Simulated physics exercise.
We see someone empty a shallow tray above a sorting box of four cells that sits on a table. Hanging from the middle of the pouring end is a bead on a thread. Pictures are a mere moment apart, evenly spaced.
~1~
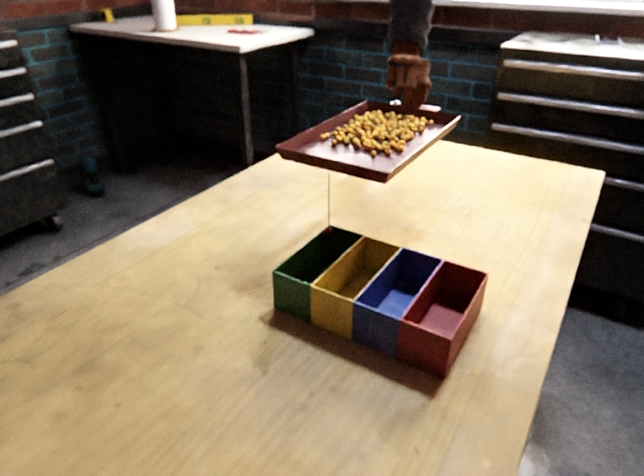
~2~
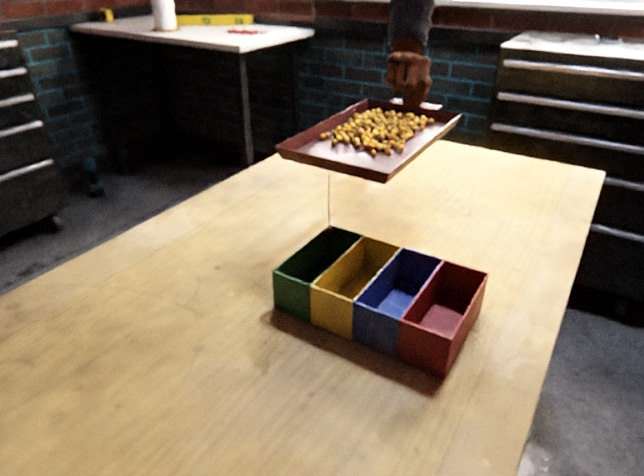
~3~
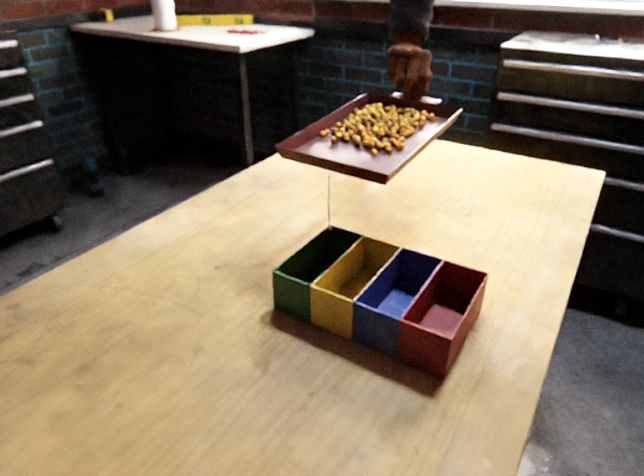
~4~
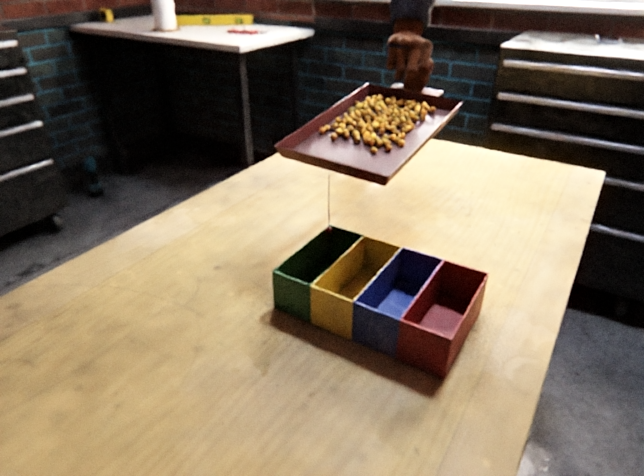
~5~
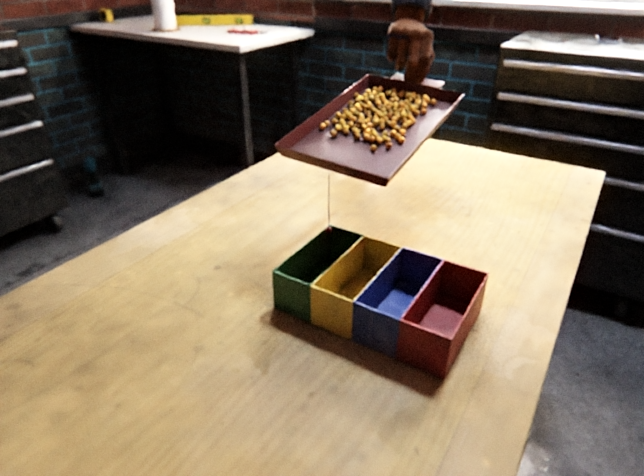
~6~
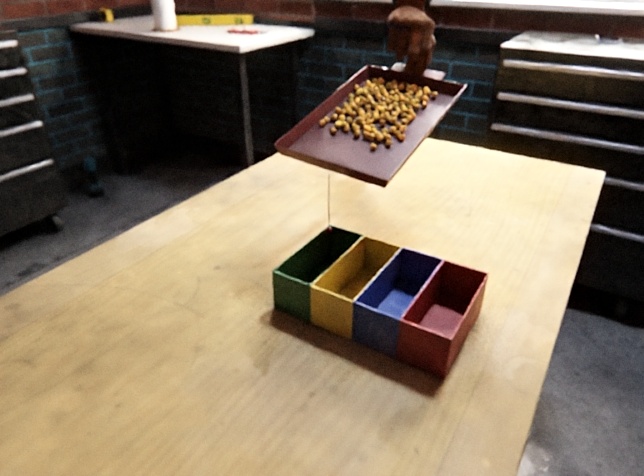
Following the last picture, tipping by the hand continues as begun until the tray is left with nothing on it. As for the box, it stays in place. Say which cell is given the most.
The yellow cell is given the most.
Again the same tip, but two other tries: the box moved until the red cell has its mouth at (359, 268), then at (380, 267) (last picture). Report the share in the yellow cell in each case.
The first position comes out at 0 per cent, the other at 0 per cent.
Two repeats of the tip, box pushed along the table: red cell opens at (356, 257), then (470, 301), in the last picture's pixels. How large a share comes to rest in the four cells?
It comes to about 70 per cent the first time and about 100 per cent the second.
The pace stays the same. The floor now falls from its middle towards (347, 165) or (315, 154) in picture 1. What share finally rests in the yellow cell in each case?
About 40 %, then 0 %.
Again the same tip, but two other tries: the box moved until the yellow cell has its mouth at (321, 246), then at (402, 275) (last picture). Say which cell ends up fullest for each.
First try: The blue one; second try: The green one.
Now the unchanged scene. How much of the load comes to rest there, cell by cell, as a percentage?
Result, per cent by cell: Green 20; yellow 60; blue 20; red 0.
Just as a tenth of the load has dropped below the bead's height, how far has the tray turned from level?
Close to 60 degrees, I reckon.
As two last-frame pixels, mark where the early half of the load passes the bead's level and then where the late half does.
First part (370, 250), rest (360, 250).
Shortly afterwards, tray tipped steeply; the bulk on the tray; a little in the blue cell; only a few in the green cell; only a few in the yellow cell; a little falling or outside the box.
Next, tray tipped right over; near a quarter on the tray; near a third in the yellow cell; a little in the blue cell; a little in the green cell; near a quarter falling or outside the box.
Some moments later, tray tipped past a quarter turn; near two thirds in the yellow cell; near a quarter in the blue cell; near a quarter in the green cell.
In the end, tray tipped past a quarter turn; near two thirds in the yellow cell; near a quarter in the blue cell; near a quarter in the green cell; none at all in the red cell.
